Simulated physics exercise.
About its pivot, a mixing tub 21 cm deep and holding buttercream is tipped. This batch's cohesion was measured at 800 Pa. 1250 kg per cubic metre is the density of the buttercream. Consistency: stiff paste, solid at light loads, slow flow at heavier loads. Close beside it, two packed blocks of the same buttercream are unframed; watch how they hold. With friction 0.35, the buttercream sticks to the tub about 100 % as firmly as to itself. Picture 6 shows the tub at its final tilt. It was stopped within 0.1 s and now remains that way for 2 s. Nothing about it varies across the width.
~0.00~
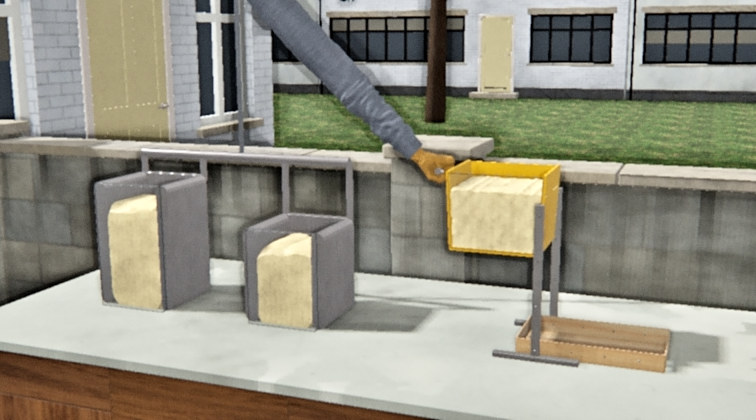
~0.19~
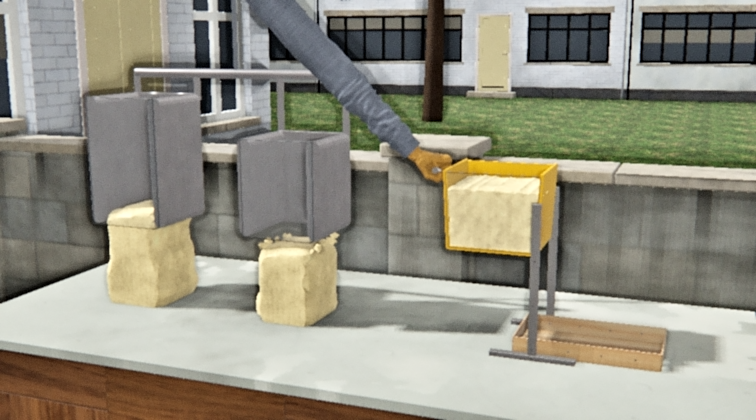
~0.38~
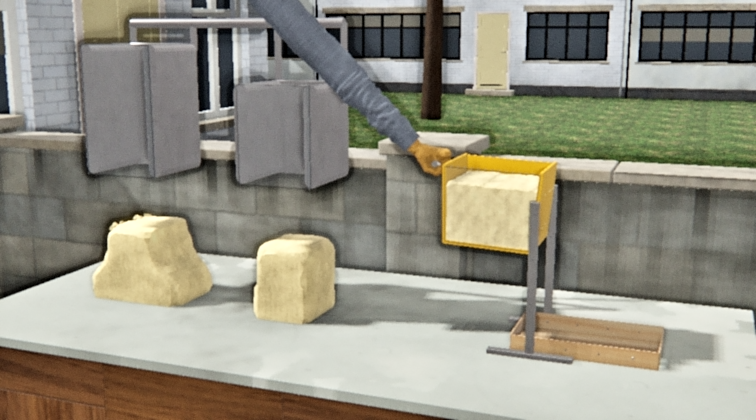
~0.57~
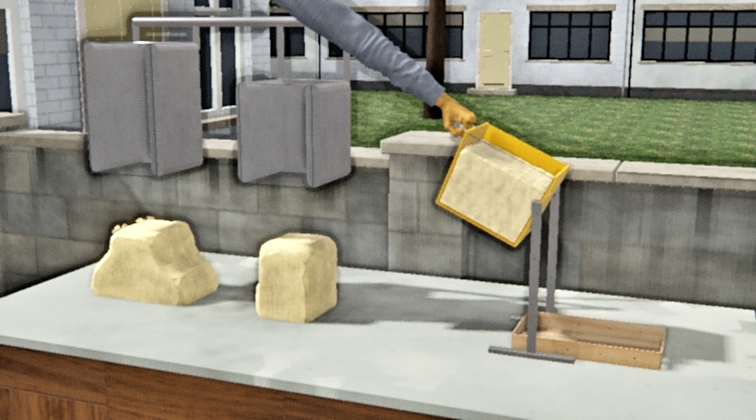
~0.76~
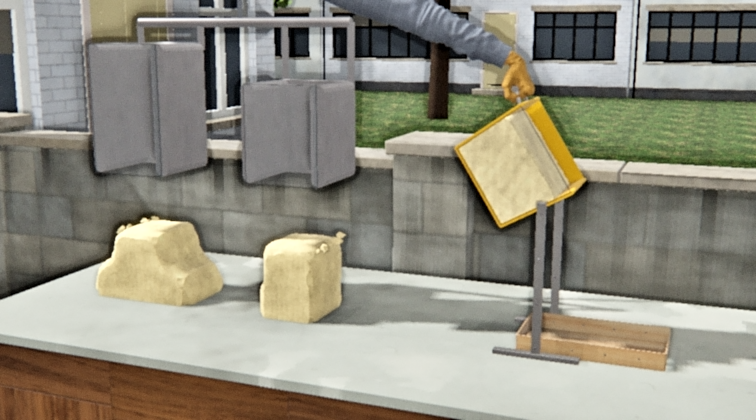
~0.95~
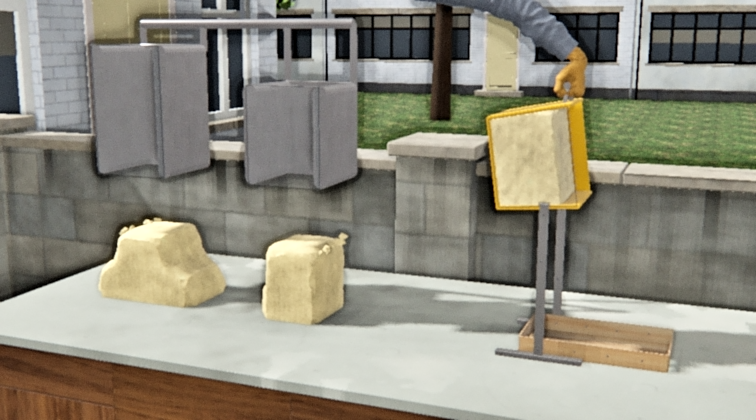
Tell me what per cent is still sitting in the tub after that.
Roughly 100 % is still there.
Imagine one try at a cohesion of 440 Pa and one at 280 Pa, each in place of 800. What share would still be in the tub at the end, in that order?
First try roughly 60 per cent, second try roughly 45 per cent.
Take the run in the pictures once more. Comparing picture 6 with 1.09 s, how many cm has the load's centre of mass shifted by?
Shift: Some 0 cm.
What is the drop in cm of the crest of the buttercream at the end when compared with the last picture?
0 cm.
After 1.09 s, the tub is at 82 degrees and holds 100 %.
After 1.26 s, the tub is at 82 degrees and holds 100 %.
After 1.43 s, the tub is at 82 degrees and holds 100 %.
After 1.60 s, the tub is at 82 degrees and holds 100 %.
After 2.95 s, the tub is at 82 degrees and holds 100 %.
